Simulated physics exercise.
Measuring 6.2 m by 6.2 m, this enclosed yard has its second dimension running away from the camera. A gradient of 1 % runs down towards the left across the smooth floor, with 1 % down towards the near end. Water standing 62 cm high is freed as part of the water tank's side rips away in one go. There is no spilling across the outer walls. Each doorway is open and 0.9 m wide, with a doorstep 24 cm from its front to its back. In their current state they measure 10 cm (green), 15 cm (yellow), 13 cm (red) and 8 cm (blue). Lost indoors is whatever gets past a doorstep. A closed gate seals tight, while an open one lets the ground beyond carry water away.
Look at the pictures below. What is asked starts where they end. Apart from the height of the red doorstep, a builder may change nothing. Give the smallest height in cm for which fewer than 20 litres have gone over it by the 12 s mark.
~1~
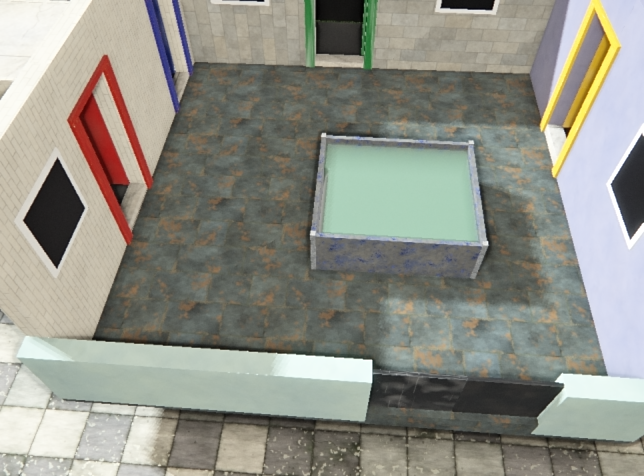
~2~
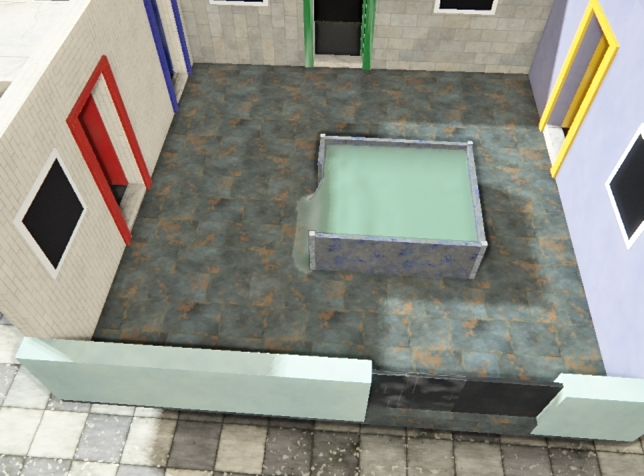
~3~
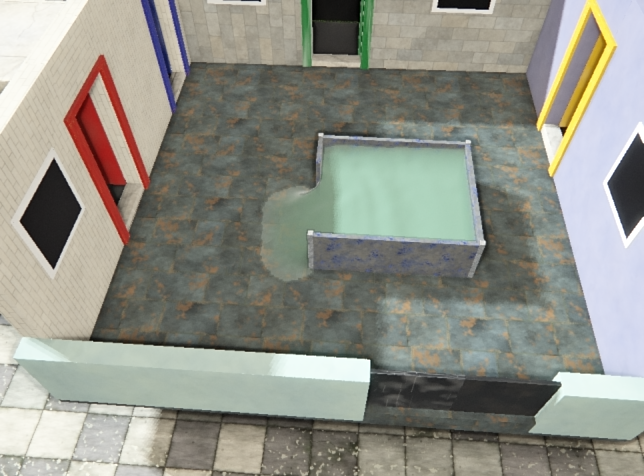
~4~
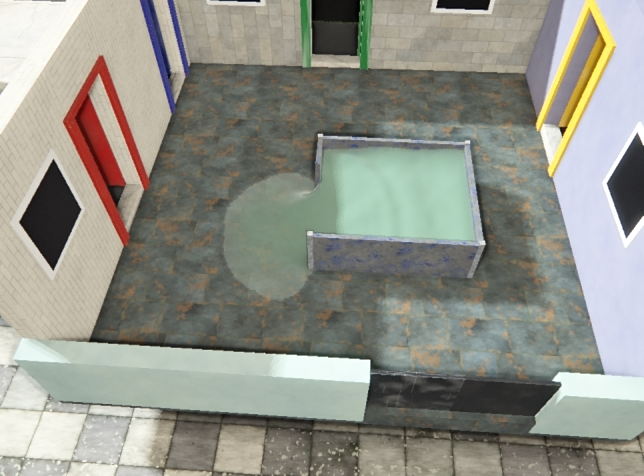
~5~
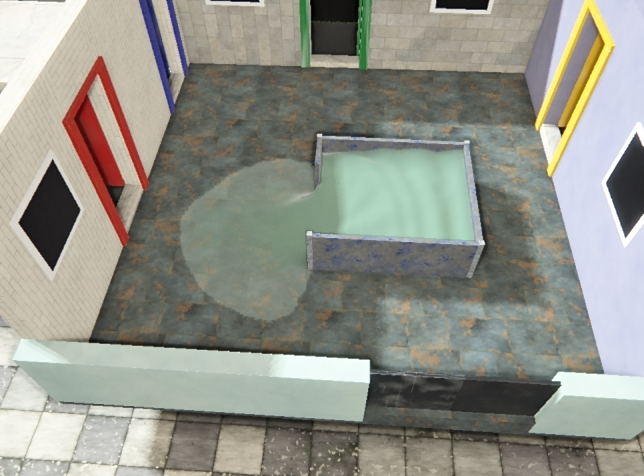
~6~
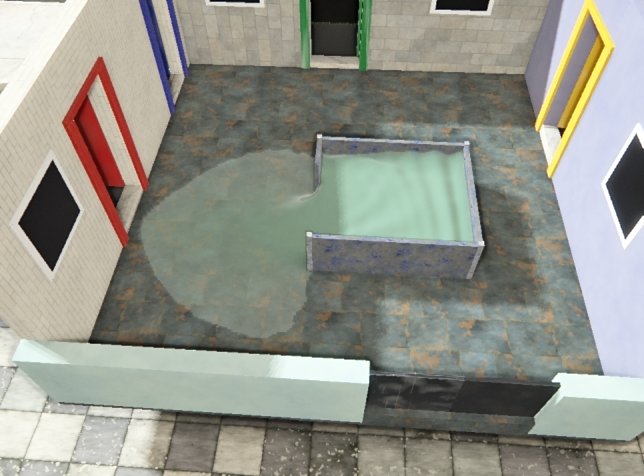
About 26 cm.
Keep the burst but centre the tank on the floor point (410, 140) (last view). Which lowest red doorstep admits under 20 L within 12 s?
A height near 19 cm.
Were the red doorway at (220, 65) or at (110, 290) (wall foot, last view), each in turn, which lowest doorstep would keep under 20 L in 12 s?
Roughly 13.0 cm for the first and 24 cm for the second.
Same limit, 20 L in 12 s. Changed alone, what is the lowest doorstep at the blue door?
For blue: Close to 6.5 cm.
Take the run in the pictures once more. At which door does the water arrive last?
Last: Yellow.
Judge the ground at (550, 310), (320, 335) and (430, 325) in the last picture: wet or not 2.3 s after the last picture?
In order: Untouched, untouched, untouched.
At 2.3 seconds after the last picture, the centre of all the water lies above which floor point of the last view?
Approximately (267, 235).
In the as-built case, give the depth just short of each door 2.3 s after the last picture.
At the green door the depth is 0 cm, at yellow 0 cm, at red 23 cm and at blue 6 cm.
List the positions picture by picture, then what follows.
In the first frame, the water tank at (397, 190) is whole and still, 62 cm deep; the red door at (119, 162) is dry.
In the second frame, the gap is at (319, 221), the front 0.3 m out at (299, 242); the back of the water tank holds 62 cm.
In the third frame, the gap is at (317, 221), the front 0.7 m out at (267, 220); the back of the water tank holds 62 cm.
In the fourth frame, water pours out at (317, 222) and has run 1.3 m, to (230, 219); about 8 cm deep outside, 62 cm at the back.
In the fifth frame, water pours out at (316, 222) and has run 1.9 m, to (185, 227); about 6 cm deep outside, 58 cm at the back.
In the sixth frame, the front is at (147, 229), 2.4 m from the gap at (316, 223); 4.9 m2 of floor is wet, 53 cm left at the back; the red door at (114, 164), 2.7 m from the gap, is still 0.3 m from the nearest water.
Then, 0.7 s after the last picture water covers 25 % of the floor, deepest (34 cm) near (305, 240); 25 cm at the red door, 39 litres in over its 13 cm doorstep.
Then, 2.3 s after the last picture water covers 35 % of the floor, deepest (30 cm) near (114, 274); 23 cm at the red door, 176 litres in over its 13 cm doorstep.
Then, 11.3 s after the last picture water covers 100 % of the floor, deepest (10 cm) near (77, 375); 7 cm at the red door, 218 litres in over its 13 cm doorstep.
At the red door as built, the water peaked near 31 cm, 1.1 s after the last picture.
Run again over the same 12 s with other heights there, 52 litres in over 22 cm, 5 litres over 29.5 cm. The limit of 20 litres is kept from about 26 cm up.
